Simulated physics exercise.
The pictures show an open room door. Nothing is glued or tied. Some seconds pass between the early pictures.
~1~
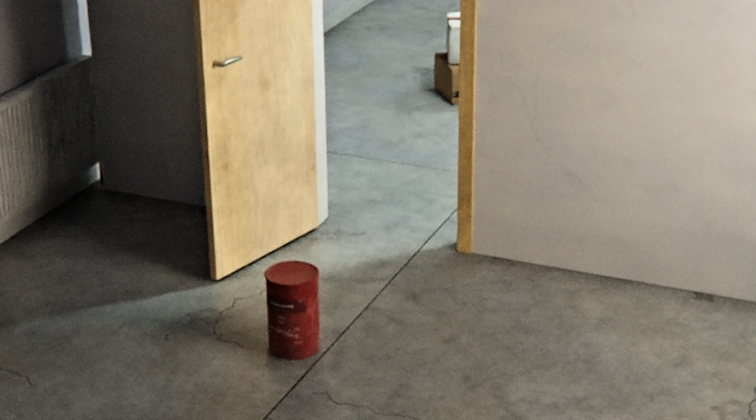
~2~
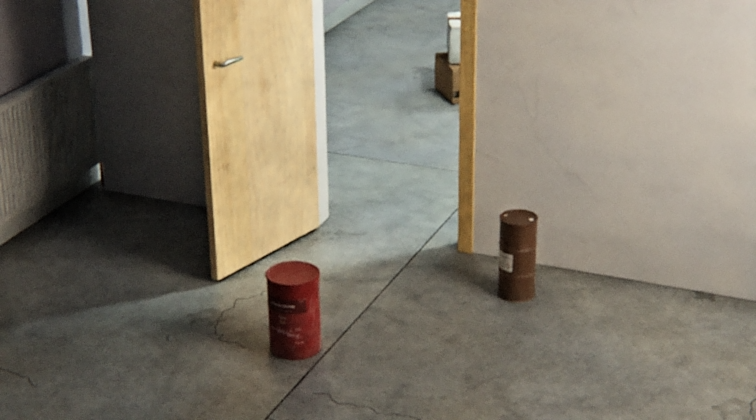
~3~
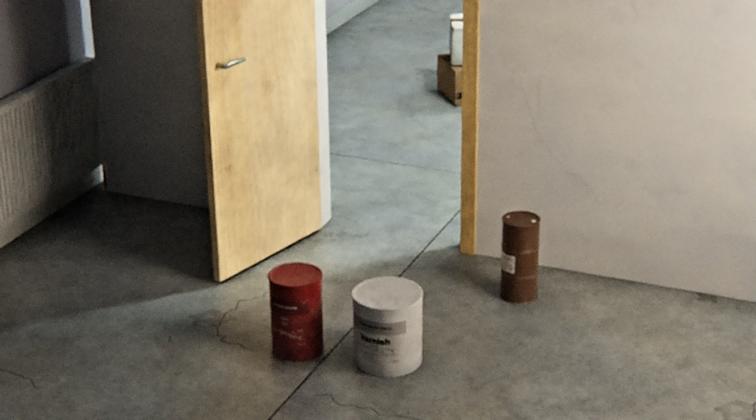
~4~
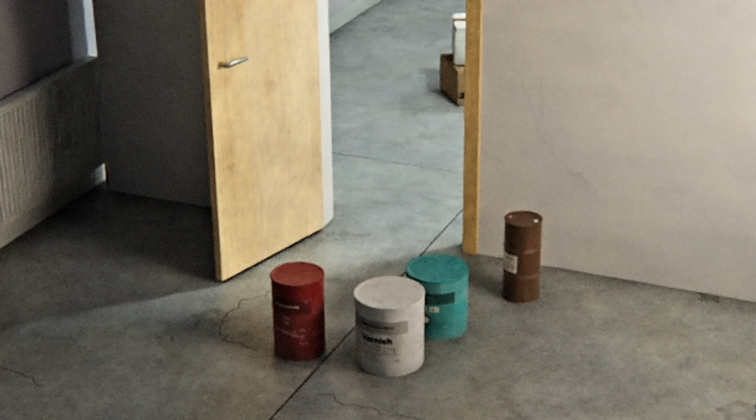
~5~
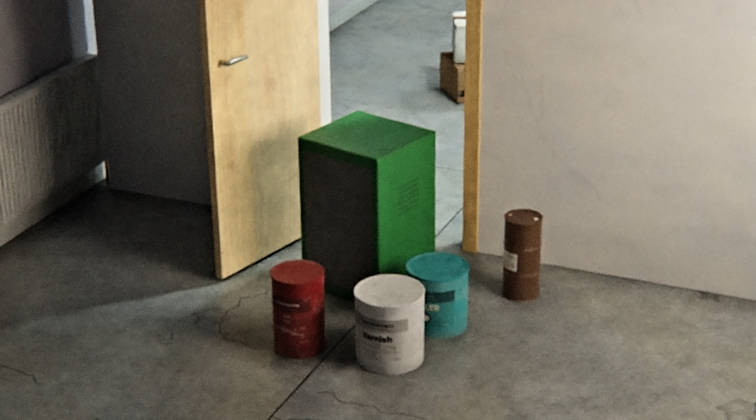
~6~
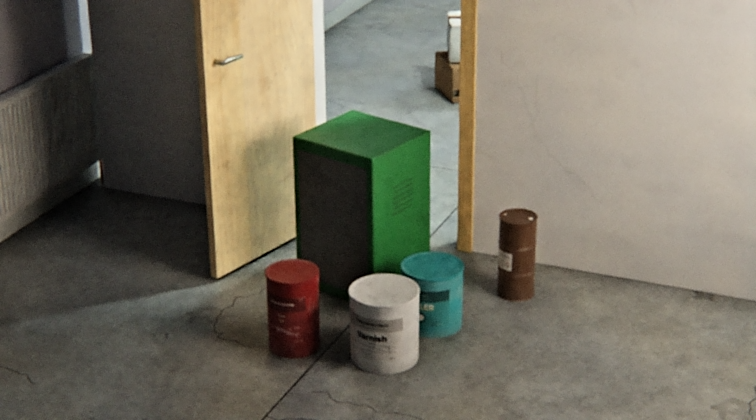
A room with a grey concrete floor and a wide-open wooden door is seen from slightly above, the view shifting very slightly. A red pail stands near the door, then a brown canister appears by the wall at right, followed by a white pail at centre, a turquoise one behind it, and a large green box in the doorway. Door and objects stay still once in view.
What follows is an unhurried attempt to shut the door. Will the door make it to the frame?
In the end the door jams.
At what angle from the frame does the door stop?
Some 75° open.
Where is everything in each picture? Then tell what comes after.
In the first picture, door wide open and still; red pail (293, 310).
In the second picture, door wide open and still.
In the third picture, door wide open and still; red pail (297, 312); brown canister (520, 257).
In the fourth picture, door wide open and still; white pail (390, 326); turquoise pail (437, 297).
In the fifth picture, door wide open and still; red pail (299, 309); brown canister (522, 255).
In the sixth picture, door wide open and still; green appliance (363, 208); white pail (384, 324).
Then, 0.40 s past the last view, open by 97°.
Then, 0.60 s past the last view, open by 88°.
Then, 0.80 s past the last view, open by 79°.
Then, 0.90 s past the last view, open by 75°.
Finally, open by 74°; all 5 still in place. Final places as the last picture's camera would see them, green appliance near (364, 208).
